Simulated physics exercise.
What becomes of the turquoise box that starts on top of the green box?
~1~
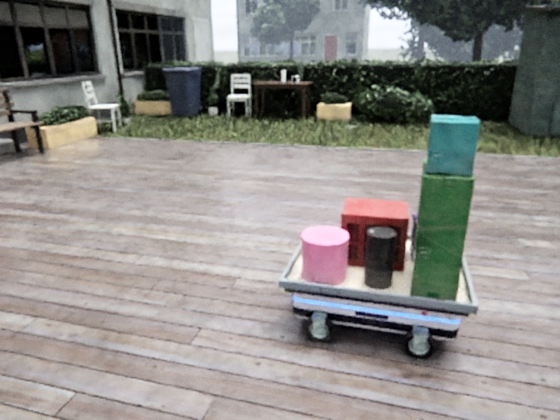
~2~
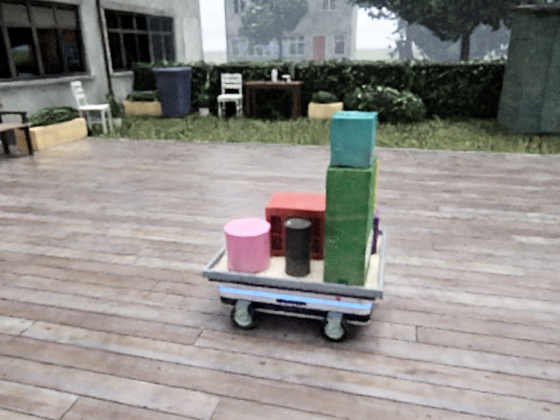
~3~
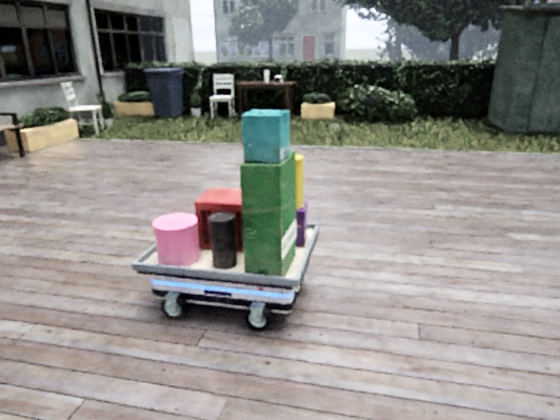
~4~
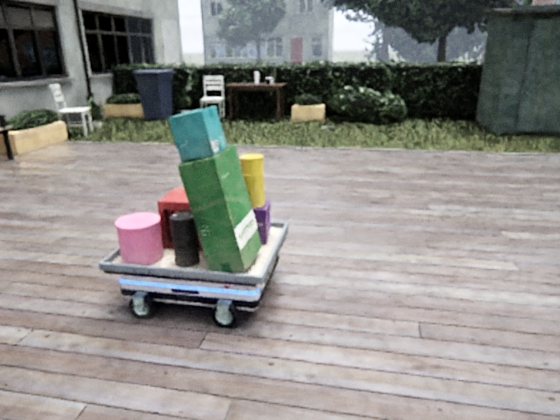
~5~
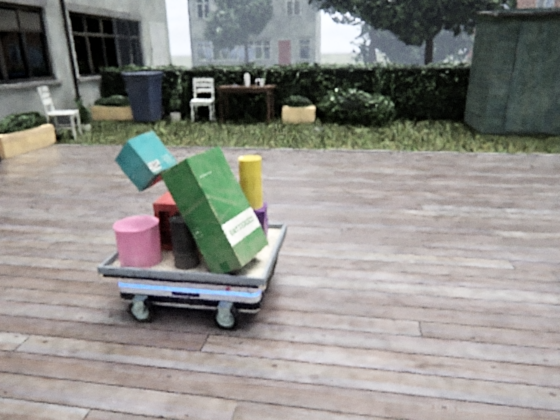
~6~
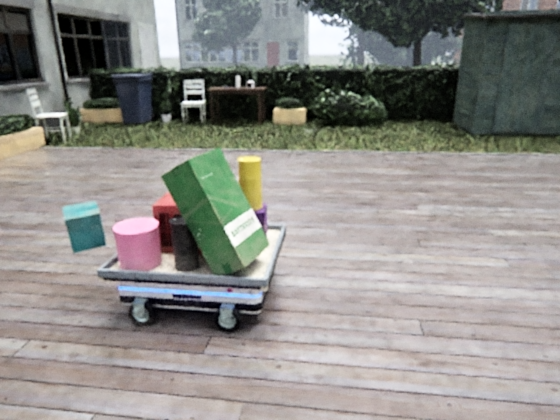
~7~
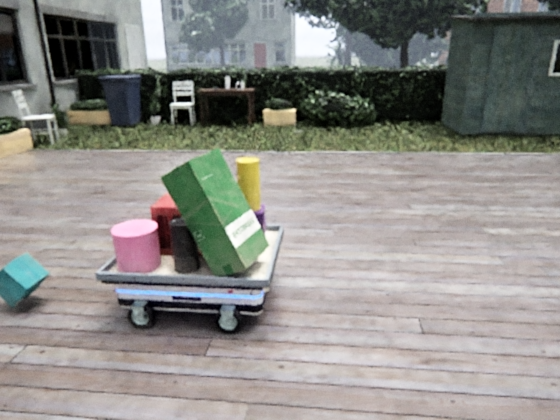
It leaves its spot, sliding off the green box as that box tips and dropping past the left side of the cart.
